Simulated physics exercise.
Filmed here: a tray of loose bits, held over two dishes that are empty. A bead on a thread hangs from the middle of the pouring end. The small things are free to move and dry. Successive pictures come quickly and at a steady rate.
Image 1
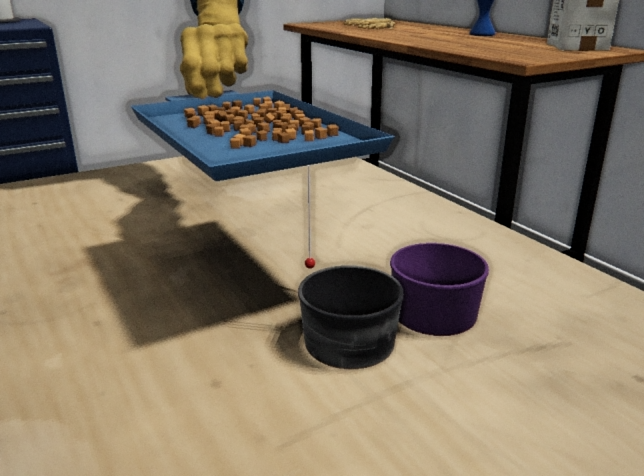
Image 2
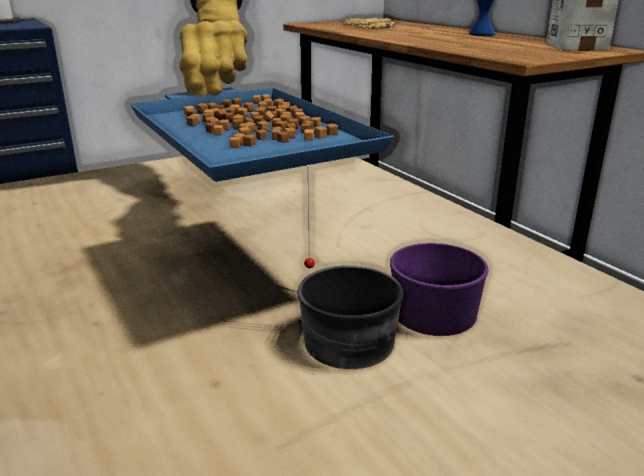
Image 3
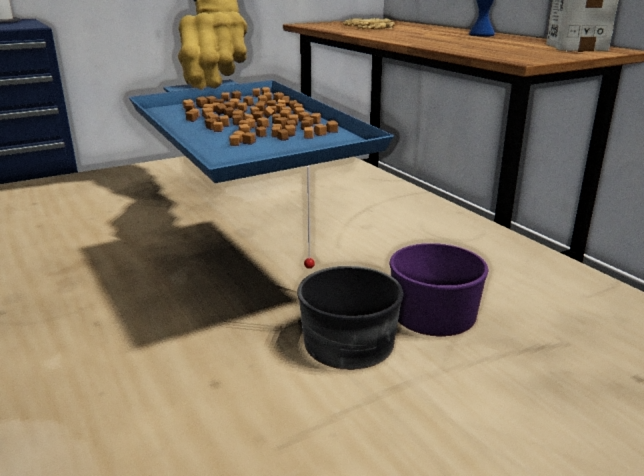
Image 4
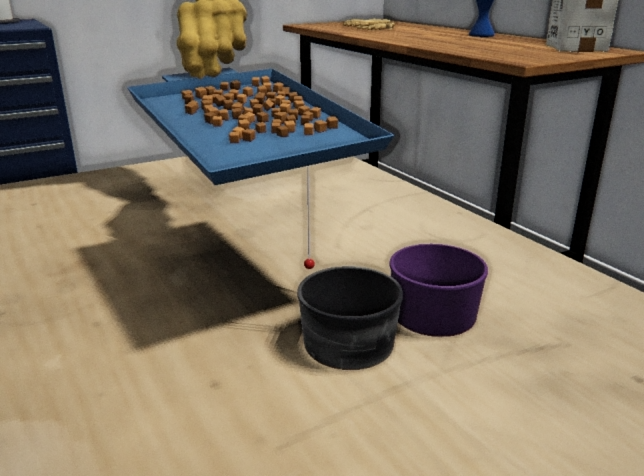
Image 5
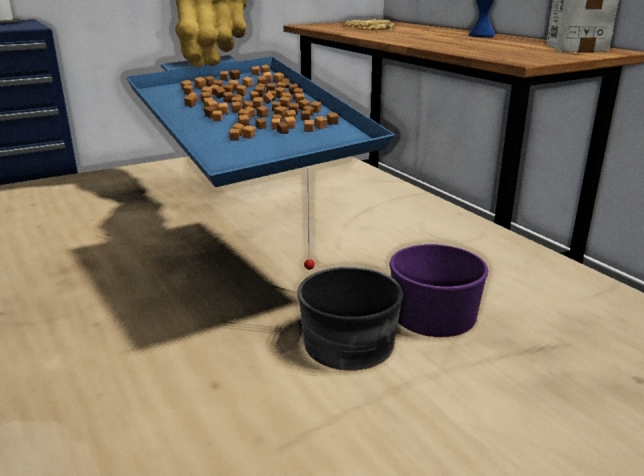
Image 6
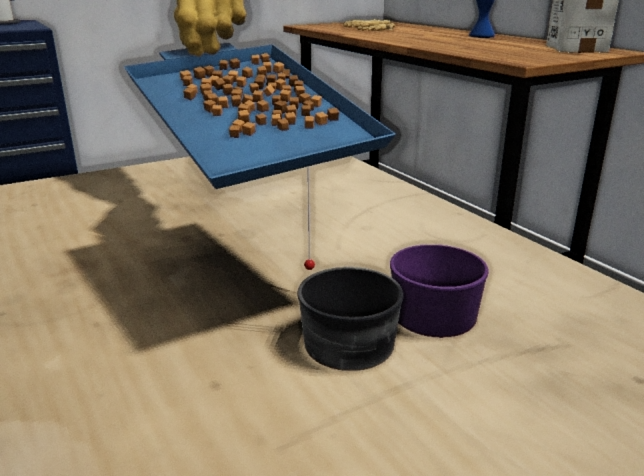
The video shows a yellow gloved hand holding a blue tray of small brown cubes above a wooden table with an empty black dish and an empty purple dish, gradually raising the tray's back so it tilts slightly toward its front-left corner.
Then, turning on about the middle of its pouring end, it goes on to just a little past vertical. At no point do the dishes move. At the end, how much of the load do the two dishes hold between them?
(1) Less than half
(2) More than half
Option 1: Less than half.
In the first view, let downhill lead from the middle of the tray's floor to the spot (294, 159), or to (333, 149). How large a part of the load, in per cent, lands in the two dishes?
The first try gives close to 50 percent; the next gives 60 percent.
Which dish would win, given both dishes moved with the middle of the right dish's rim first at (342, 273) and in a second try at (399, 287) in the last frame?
First try: The left-side dish; second try: The left-side dish.
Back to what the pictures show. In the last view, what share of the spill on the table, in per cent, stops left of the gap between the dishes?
100 per cent, roughly.
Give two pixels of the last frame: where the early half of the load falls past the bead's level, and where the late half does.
For the early half I get (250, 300), and for the late half (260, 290).
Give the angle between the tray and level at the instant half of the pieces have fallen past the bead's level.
At some 90 degrees.
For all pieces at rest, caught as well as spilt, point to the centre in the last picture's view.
Last view, resting centre - approx. (257, 373).
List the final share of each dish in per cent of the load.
Left dish around 20 percent; right dish around 0 percent.
Shortly afterwards, tray tipped steeply; the bulk on the tray; a little in the left dish; a little outside both; a little in the air.
Next, tray tipped right over; near a quarter on the tray; a little in the left dish; near half outside both; near a quarter in the air.
Some moments later, tray tipped past a quarter turn; near a quarter in the left dish; the bulk outside both.
In the end, tray tipped past a quarter turn; near a quarter in the left dish; none at all in the right dish; the bulk outside both.
